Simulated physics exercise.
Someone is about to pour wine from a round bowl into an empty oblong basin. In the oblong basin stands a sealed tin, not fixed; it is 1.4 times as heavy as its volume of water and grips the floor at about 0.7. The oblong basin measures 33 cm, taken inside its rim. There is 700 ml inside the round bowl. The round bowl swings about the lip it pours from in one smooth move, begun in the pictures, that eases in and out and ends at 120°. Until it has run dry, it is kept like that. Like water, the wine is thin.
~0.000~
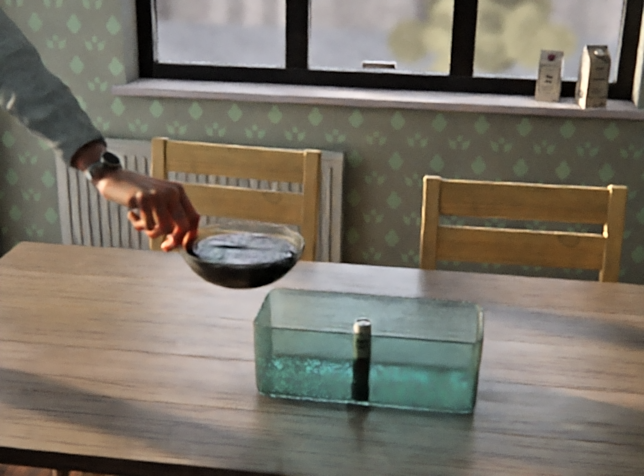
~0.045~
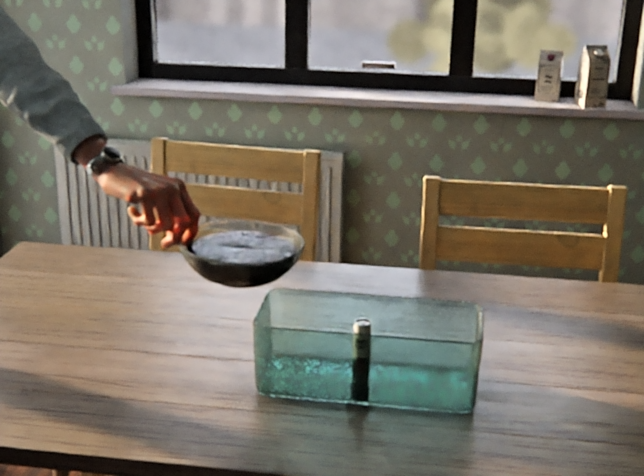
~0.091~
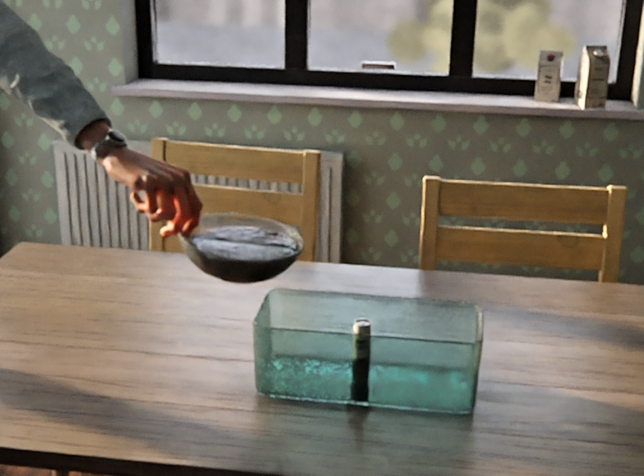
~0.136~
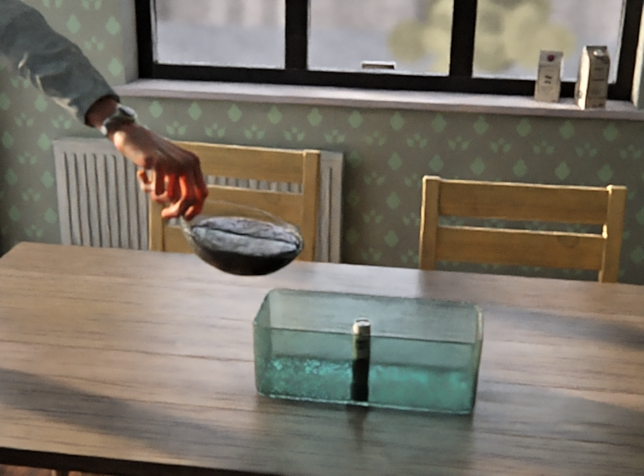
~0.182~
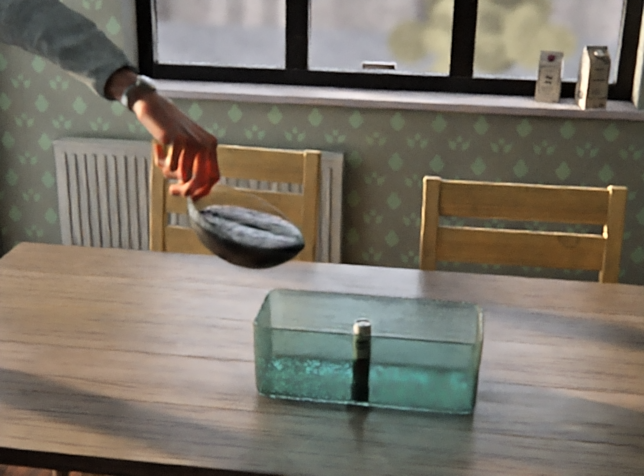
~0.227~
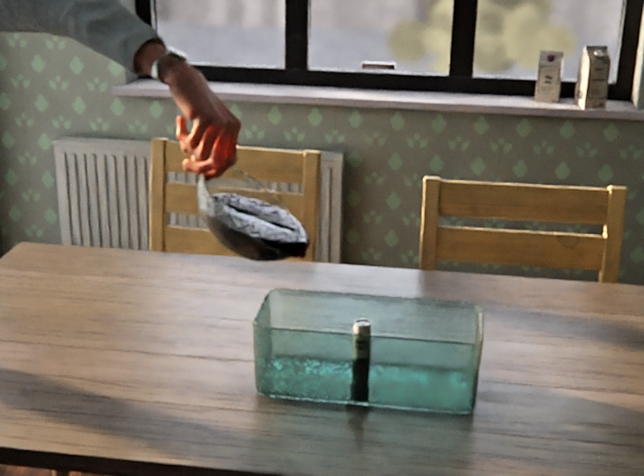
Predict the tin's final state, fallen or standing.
I predict it is standing.
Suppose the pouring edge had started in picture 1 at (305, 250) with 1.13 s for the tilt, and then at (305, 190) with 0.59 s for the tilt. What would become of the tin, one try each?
Trial 1 - tin stays standing; trial 2 - tin tips.
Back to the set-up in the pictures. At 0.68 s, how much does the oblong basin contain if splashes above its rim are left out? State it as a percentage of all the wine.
I reckon close to 88 per cent.
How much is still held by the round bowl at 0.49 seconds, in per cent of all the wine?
1 %.
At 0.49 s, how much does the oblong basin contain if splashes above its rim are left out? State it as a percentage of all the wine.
Near 34 in a hundred.
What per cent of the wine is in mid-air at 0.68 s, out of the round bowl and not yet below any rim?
Estimate: About 10 in a hundred.
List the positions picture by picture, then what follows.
In the first picture, it leans 0°; its right rim is at (303, 248); the wine meets the walls at (188, 246) and (299, 254); the oblong basin's rim runs from (262, 307) to (482, 324); the tin's top is at (363, 325).
In the second picture, it leans 2°; its right rim is at (303, 248); the wine meets the walls at (188, 244) and (299, 253).
In the third picture, it leans 7°; its right rim is at (302, 248); the wine meets the walls at (188, 238) and (299, 250).
In the fourth picture, it leans 15°; its right rim is at (302, 248); the wine meets the walls at (190, 227) and (300, 245).
In the fifth picture, it leans 26°; its right rim is at (302, 249); the wine meets the walls at (196, 212) and (295, 237); 2 per cent is over the edge.
In the sixth picture, it leans 39°; its right rim is at (301, 249); the wine meets the walls at (204, 197) and (286, 228); 8 per cent is over the edge.
By 0.49 s the tilt is 111° and 1 per cent is still to pour; the tin stands where it began.
By 0.68 s the tilt is 120° and 0 per cent is still to pour; the tin stands where it began.
By 0.87 s the tilt is 120° and 0 per cent is still to pour; the tin stands where it began.
By 1.09 s the tilt is 120° and 0 per cent is still to pour; the tin stands where it began.
At rest the tin stands where it began.
